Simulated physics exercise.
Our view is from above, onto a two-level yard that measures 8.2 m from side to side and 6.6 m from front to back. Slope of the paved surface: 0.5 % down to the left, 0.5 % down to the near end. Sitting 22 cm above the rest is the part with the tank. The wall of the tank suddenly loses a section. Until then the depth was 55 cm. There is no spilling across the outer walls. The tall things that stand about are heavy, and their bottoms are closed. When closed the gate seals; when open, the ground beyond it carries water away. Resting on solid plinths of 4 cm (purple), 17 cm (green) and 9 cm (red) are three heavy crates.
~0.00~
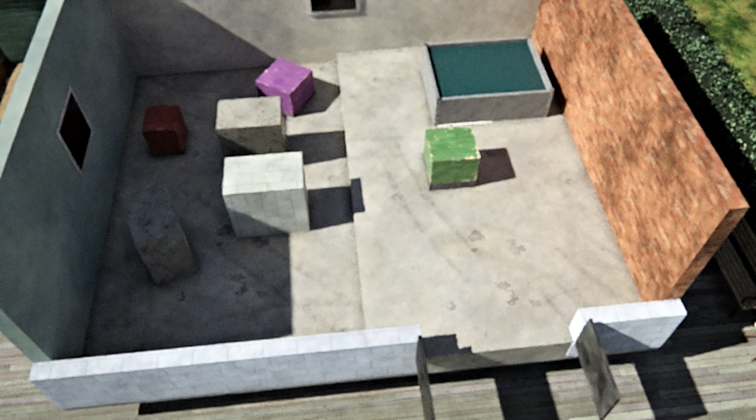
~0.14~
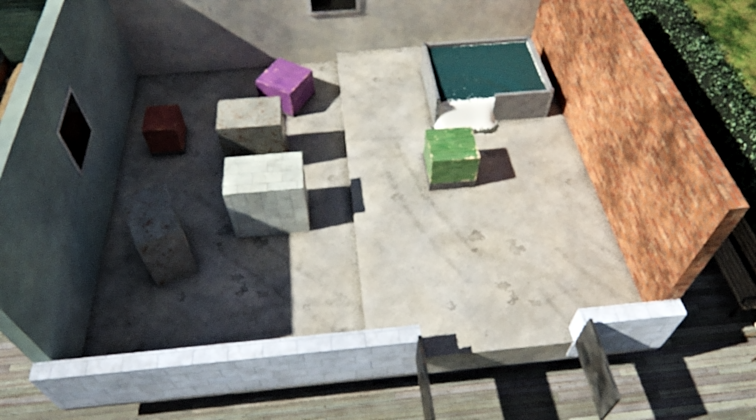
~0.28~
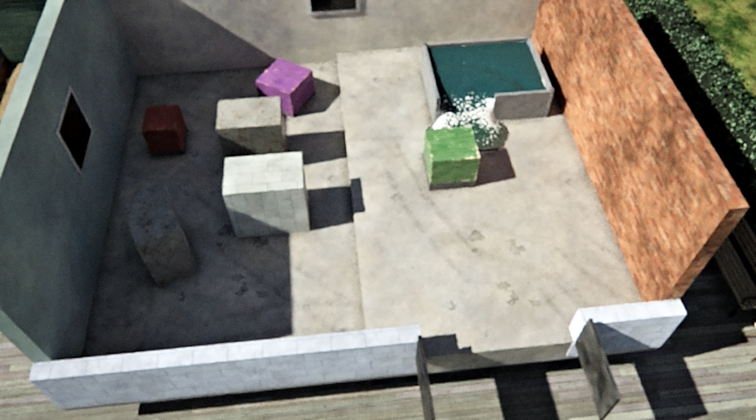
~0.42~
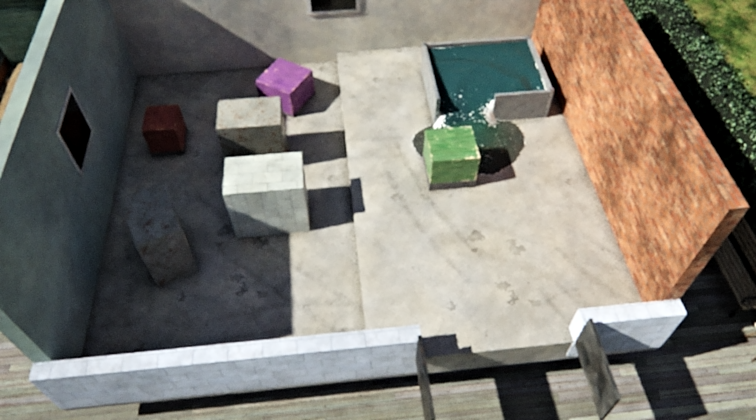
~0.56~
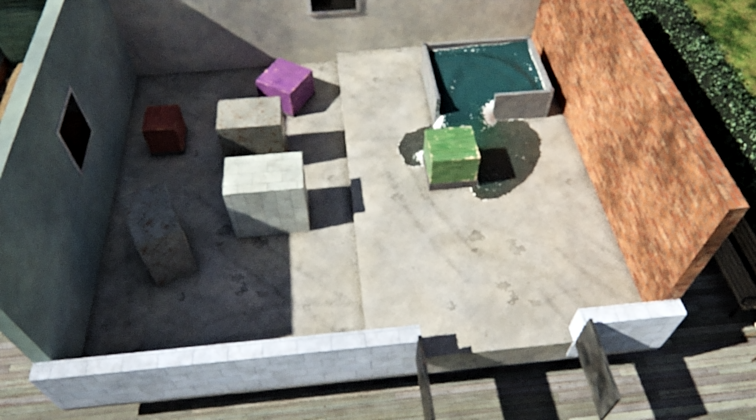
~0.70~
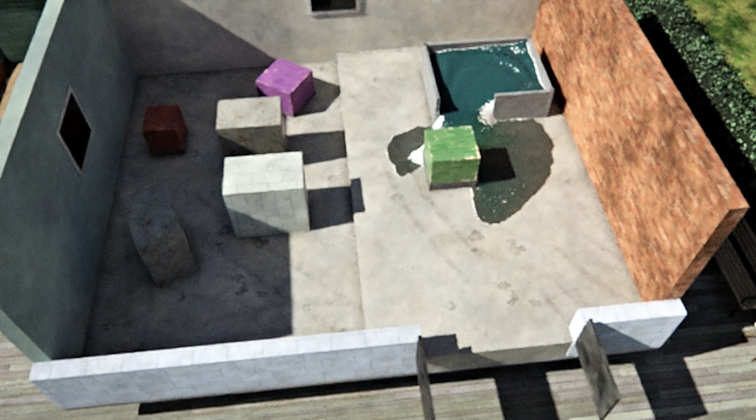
Dark teal water bursts from a raised grey tank at the back right of a walled, paved yard, seen from high above by a still camera. A green block stands before the tank, with purple, dark red, white and grey blocks to the left and a brick wall at right. White froth gushes through the broken front, then a dark sheet spreads around the green block and stretches forward.
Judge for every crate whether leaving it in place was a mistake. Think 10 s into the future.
For the purple crate it was a mistake; for the green crate it was a mistake; for the red crate it was no mistake.
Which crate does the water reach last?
The red one.
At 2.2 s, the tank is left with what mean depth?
I'd put the average depth near 27 cm.
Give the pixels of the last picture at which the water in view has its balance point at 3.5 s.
Around (457, 152).
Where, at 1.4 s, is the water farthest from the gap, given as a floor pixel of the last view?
Near (543, 317).
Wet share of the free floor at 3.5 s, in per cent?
Around 40 per cent wet.
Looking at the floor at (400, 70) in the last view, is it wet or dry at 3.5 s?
Not yet touched.
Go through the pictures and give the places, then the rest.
Still water, 55 cm deep, in the tank at (485, 70), in the first frame.
The front is at (495, 125), 0.6 m from the gap at (464, 115); 0.2 m2 of floor is under water; 55 cm left at the back of the tank, in the second frame.
The front is at (495, 146), 0.8 m from the gap at (464, 115); 0.8 m2 of floor is under water; 55 cm left at the back of the tank, in the third frame.
Water pours out at (464, 116) and has run 1.3 m, to (492, 170); deepest outside 30 cm, 54 cm at the tank's back, in the fourth frame.
Water pours out at (464, 115) and has run 1.8 m, to (495, 194); deepest outside 43 cm, 48 cm at the tank's back, in the fifth frame.
The front is at (502, 217), 2.3 m from the gap at (464, 115); 2.9 m2 of floor is under water; 47 cm left at the back of the tank, in the sixth frame.
After 1.4 s water covers 20 % of the floor and is deepest (42 cm) near (452, 150); purple plinth not reached, green plinth reached, red plinth not reached.
After 2.2 s water covers 35 % of the floor and is deepest (30 cm) near (462, 149); purple plinth reached, green plinth reached, red plinth not reached.
After 3.5 s water covers 40 % of the floor and is deepest (20 cm) near (452, 150); purple plinth reached, green plinth reached, red plinth not reached.
After 6.0 s water covers 60 % of the floor and is deepest (13 cm) near (452, 150); purple plinth reached, green plinth reached, red plinth reached.
After 10.0 s water covers 80 % of the floor and is deepest (8 cm) near (117, 380); highest at the purple plinth 10 cm, highest at the green plinth 46 cm, highest at the red plinth 5 cm.
